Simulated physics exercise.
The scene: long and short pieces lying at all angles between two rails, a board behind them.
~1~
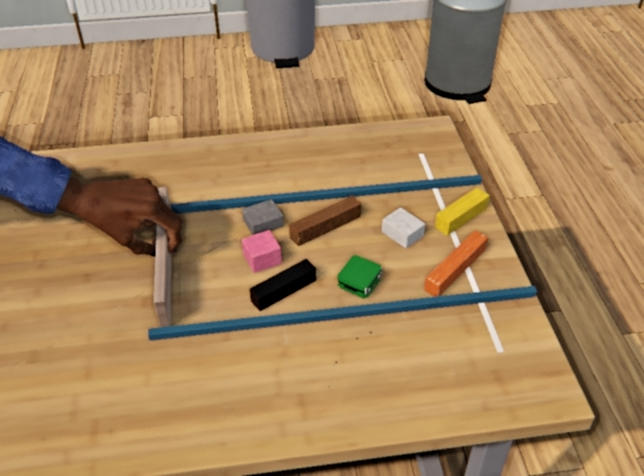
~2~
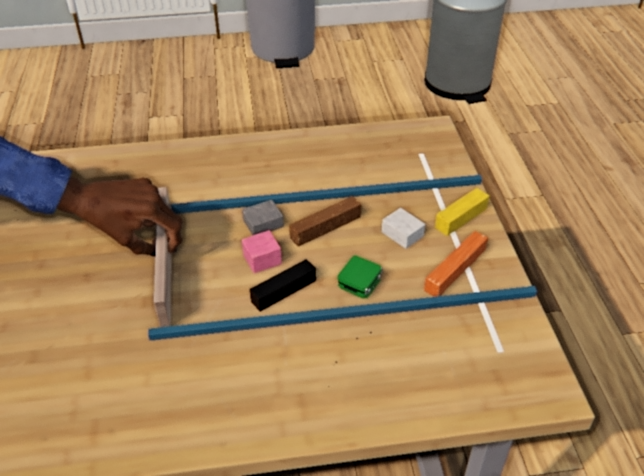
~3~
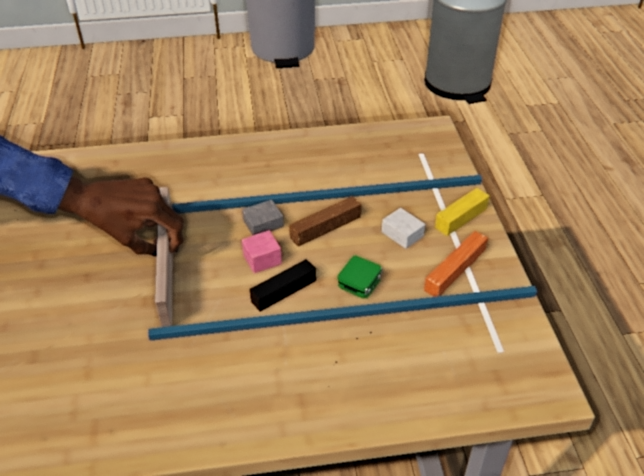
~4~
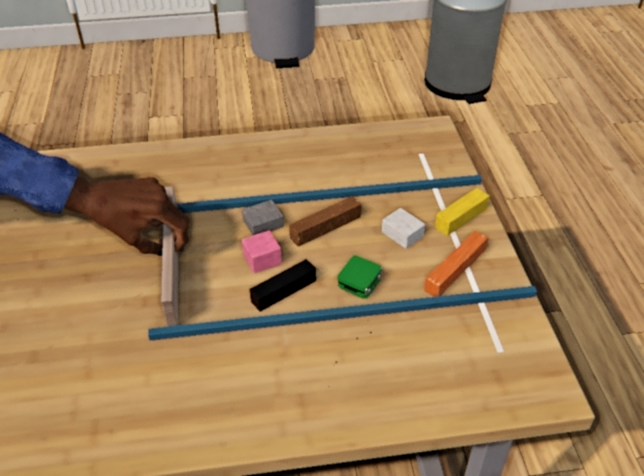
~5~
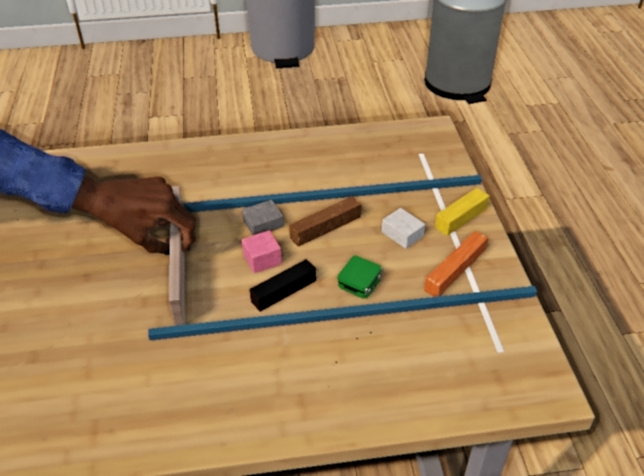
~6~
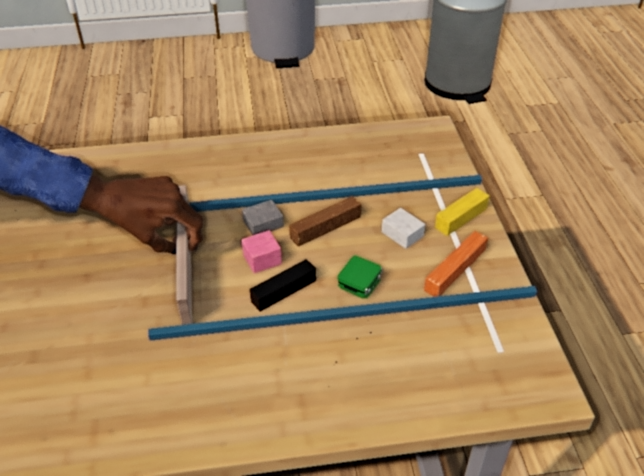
A hand holding an upright board stays almost still at the left end of two blue rails, then slides the board slightly to the right. The coloured blocks and bars between the rails stay where they are, with a gap still separating them from the board.
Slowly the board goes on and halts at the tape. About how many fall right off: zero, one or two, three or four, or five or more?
As it turns out, the number that fall off is one or two.
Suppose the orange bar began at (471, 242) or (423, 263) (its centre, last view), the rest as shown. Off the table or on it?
In turn it drops off; drops off.
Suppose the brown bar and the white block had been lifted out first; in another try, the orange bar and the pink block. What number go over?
Fallen: 1, and 1 in the other try.
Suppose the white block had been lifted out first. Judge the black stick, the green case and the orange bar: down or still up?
The black stick holds on, the green case remains up, the orange bar comes down.
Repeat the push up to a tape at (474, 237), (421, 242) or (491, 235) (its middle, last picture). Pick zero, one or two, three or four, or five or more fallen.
For each place: Either three or four; zero; 5 or more.
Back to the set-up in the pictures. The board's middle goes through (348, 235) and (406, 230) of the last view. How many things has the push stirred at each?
At the one place 5, at the other 8.
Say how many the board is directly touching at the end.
It touches 4.
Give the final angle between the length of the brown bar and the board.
Roughly 50° out of line.
Early on, none off yet; yellow bar at rest near (462, 212); orange bar at rest near (457, 264); white block at rest near (403, 228).
Finally, the number that fall off is one or two; lost, orange bar and yellow bar.
